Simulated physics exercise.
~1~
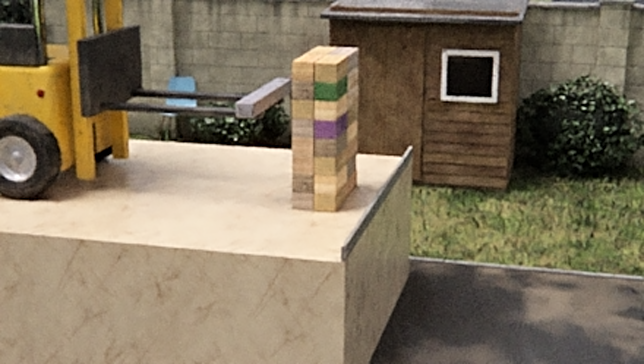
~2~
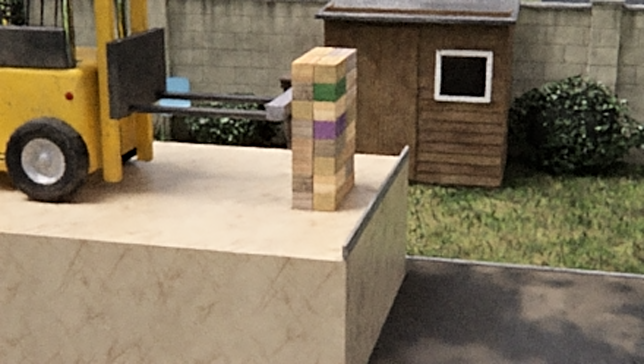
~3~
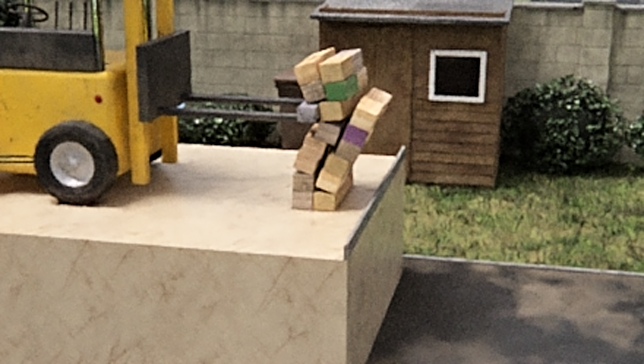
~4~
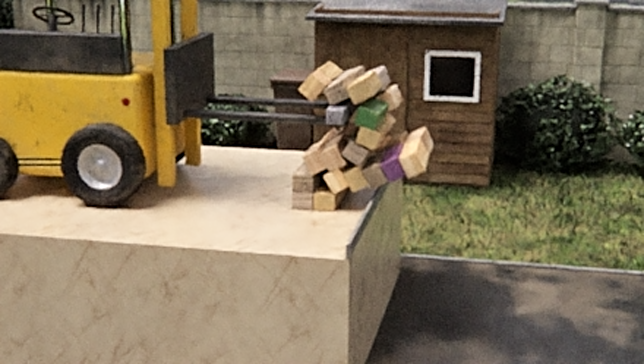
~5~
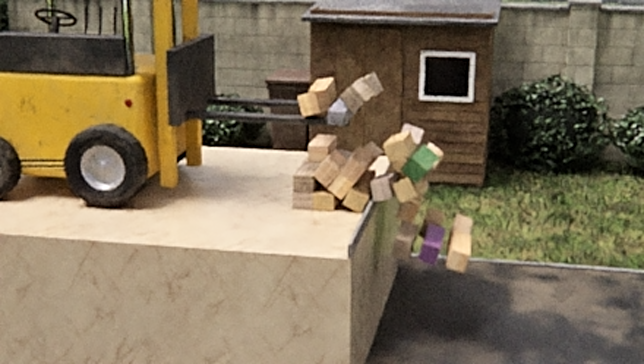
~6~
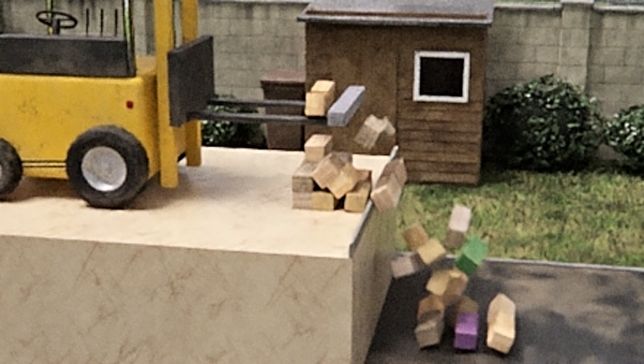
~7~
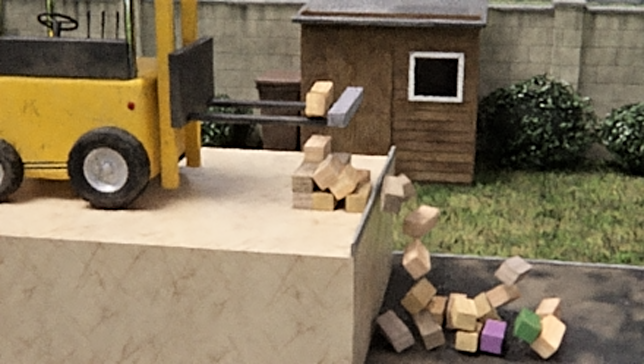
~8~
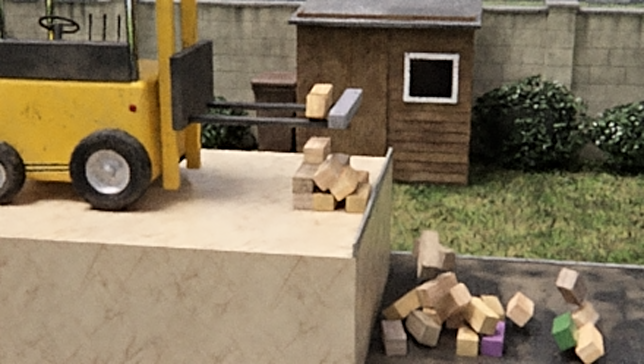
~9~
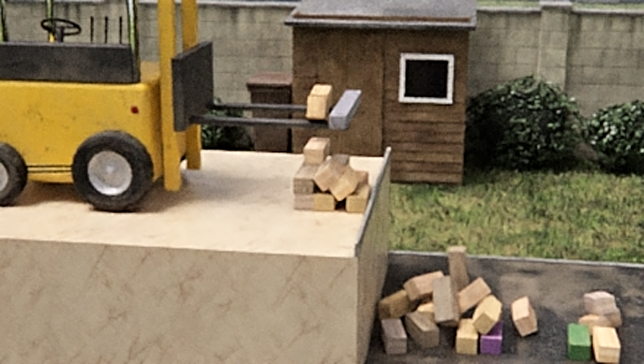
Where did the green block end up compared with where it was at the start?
It began near the top of the stack on the platform and ended on the dark ground below, over to the right among the scattered blocks.
